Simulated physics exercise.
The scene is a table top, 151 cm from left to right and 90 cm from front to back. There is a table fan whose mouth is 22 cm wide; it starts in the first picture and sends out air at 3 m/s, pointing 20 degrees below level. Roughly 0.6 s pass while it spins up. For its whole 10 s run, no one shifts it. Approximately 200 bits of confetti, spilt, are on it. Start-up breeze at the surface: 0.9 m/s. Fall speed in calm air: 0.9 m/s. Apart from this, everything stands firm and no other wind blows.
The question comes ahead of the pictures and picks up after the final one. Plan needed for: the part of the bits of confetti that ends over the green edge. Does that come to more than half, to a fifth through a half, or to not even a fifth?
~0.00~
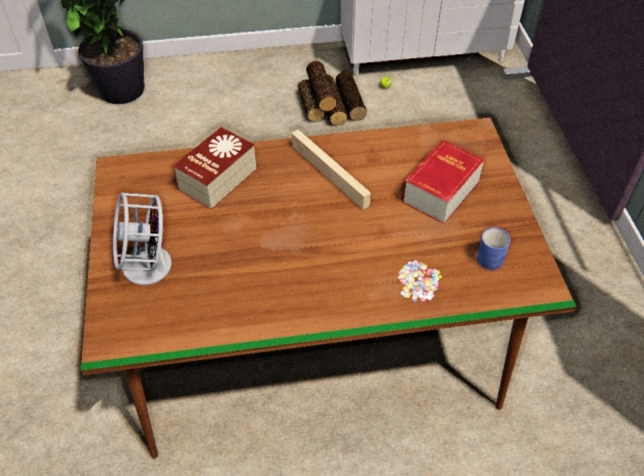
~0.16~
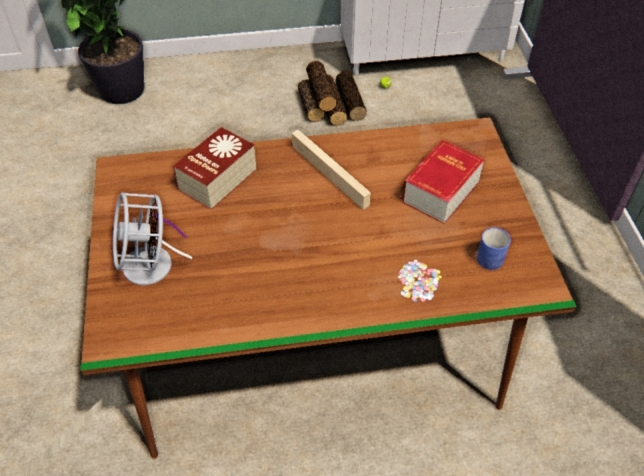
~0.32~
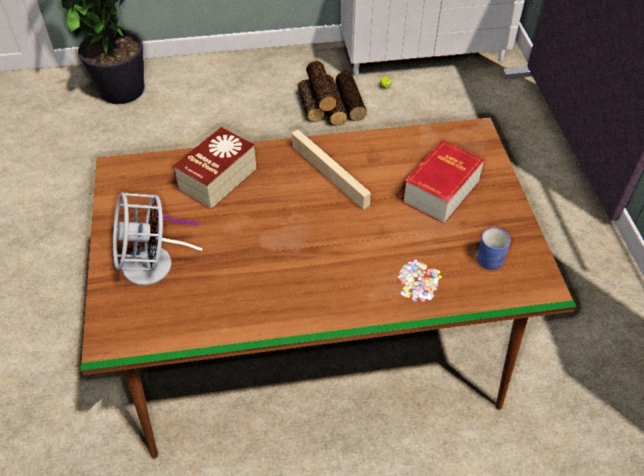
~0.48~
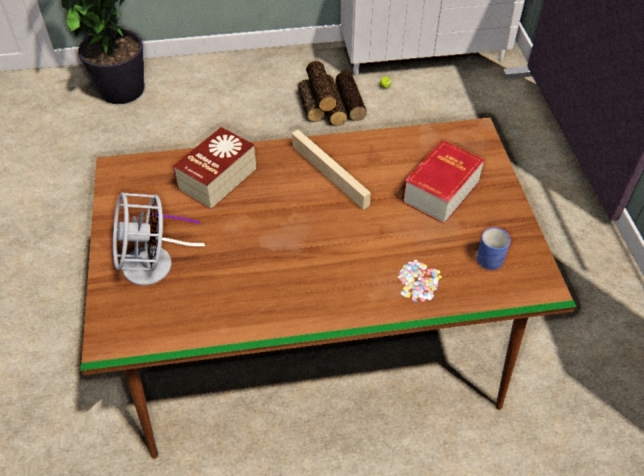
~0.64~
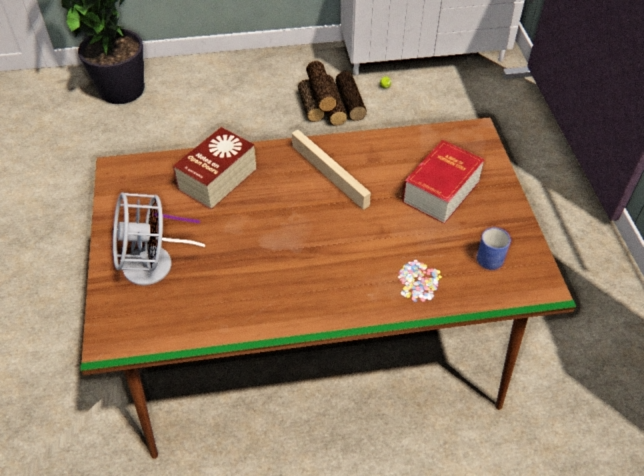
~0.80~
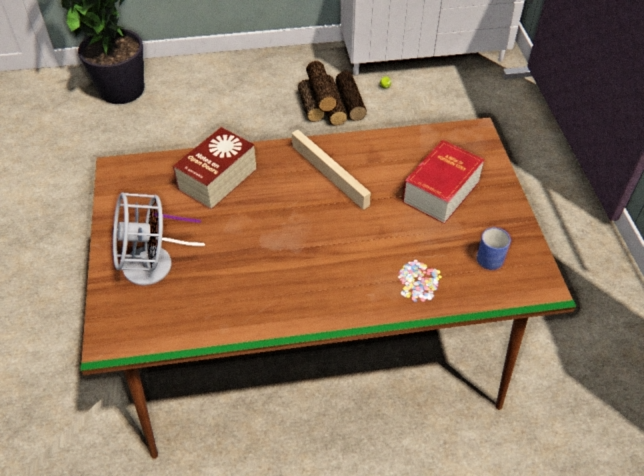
The count over that edge is going to pass the halfway mark.
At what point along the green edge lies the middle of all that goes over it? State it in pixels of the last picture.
Near (533, 312).
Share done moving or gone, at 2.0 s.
100 per cent.
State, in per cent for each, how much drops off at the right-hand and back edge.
I'd say near 20 percent right-hand and close to 0 percent back.
After 2.0 s the count stands so, 80 % are over the green edge.
After 3.2 s the count stands so, 80 % are over the green edge.
After 5.5 s the count stands so, 80 % are over the green edge.
After 10.0 s, at the end, 80 % are over the green edge.
